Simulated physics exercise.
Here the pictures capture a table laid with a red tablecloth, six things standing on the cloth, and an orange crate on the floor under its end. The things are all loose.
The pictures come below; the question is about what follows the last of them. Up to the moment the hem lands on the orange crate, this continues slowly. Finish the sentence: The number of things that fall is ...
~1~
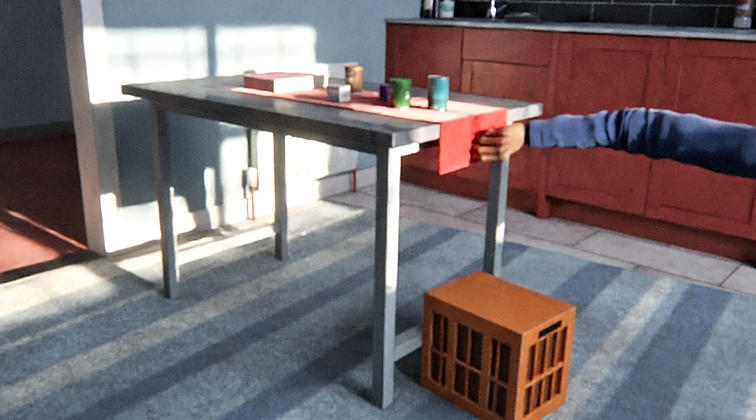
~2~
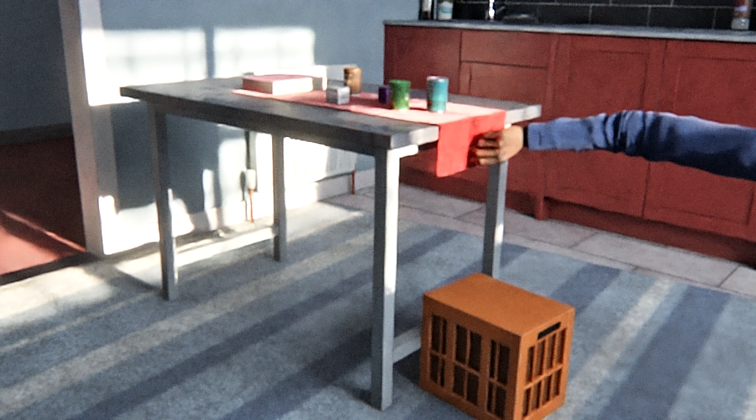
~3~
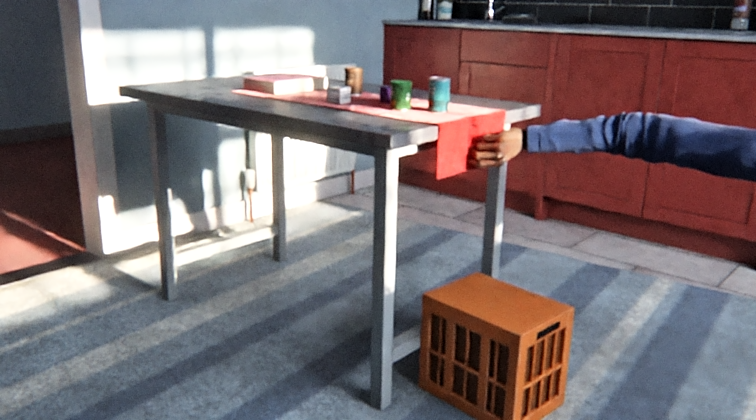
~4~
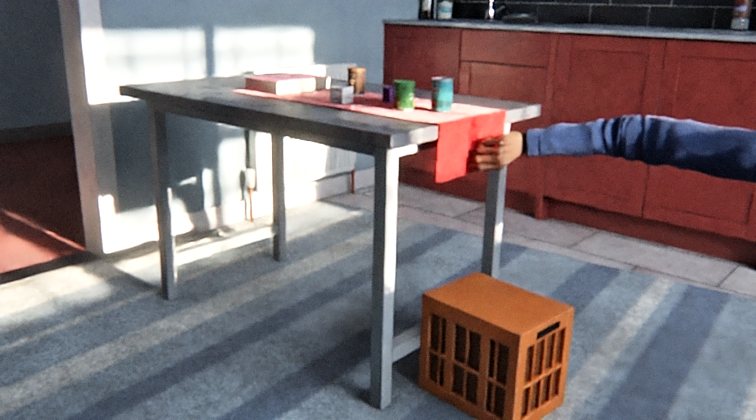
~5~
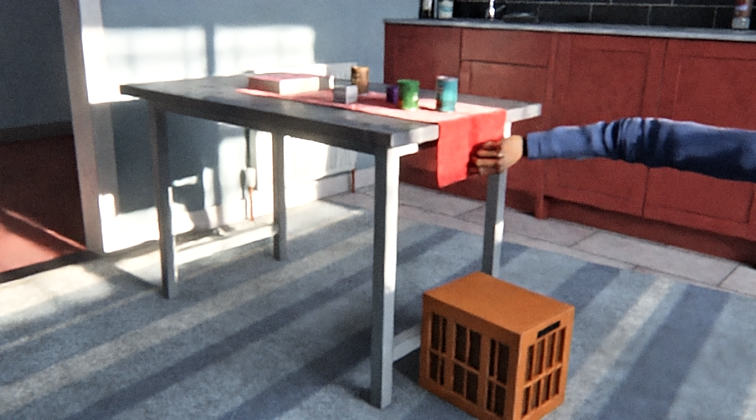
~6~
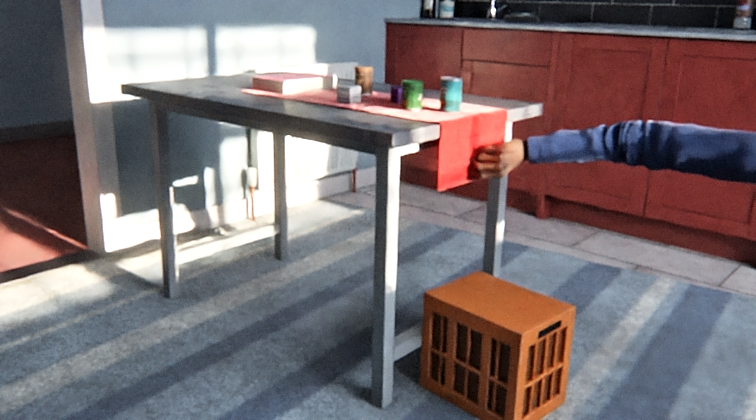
The number of things that fall is three.
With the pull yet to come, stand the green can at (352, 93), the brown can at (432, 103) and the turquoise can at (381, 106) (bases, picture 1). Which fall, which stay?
Start with the green can, which is kept; next the brown can, which is lost; last the turquoise can, which is lost.
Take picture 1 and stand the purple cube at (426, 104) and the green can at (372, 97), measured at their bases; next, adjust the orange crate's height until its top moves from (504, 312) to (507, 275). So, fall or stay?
The purple cube ends up off the top and the green can ends up still on top.
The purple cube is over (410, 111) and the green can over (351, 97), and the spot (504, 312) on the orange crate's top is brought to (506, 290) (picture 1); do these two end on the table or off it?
Purple cube is gone, green can stays.
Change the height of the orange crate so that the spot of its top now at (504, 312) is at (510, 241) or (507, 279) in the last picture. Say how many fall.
It comes to 1 and 2 over the edge.
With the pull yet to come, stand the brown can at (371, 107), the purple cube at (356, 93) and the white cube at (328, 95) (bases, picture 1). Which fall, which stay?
Looking at each one, the brown can drops away, the purple cube remains in position and the white cube remains in position.
Soon after, hem near (472, 206); all still up.
Then, hem near (470, 250); turquoise can and green can gone.
Further on, hem on the crate; turquoise can, green can and purple cube gone.
At rest, hem on the crate; turquoise can, green can and purple cube gone. Over the edge go three.
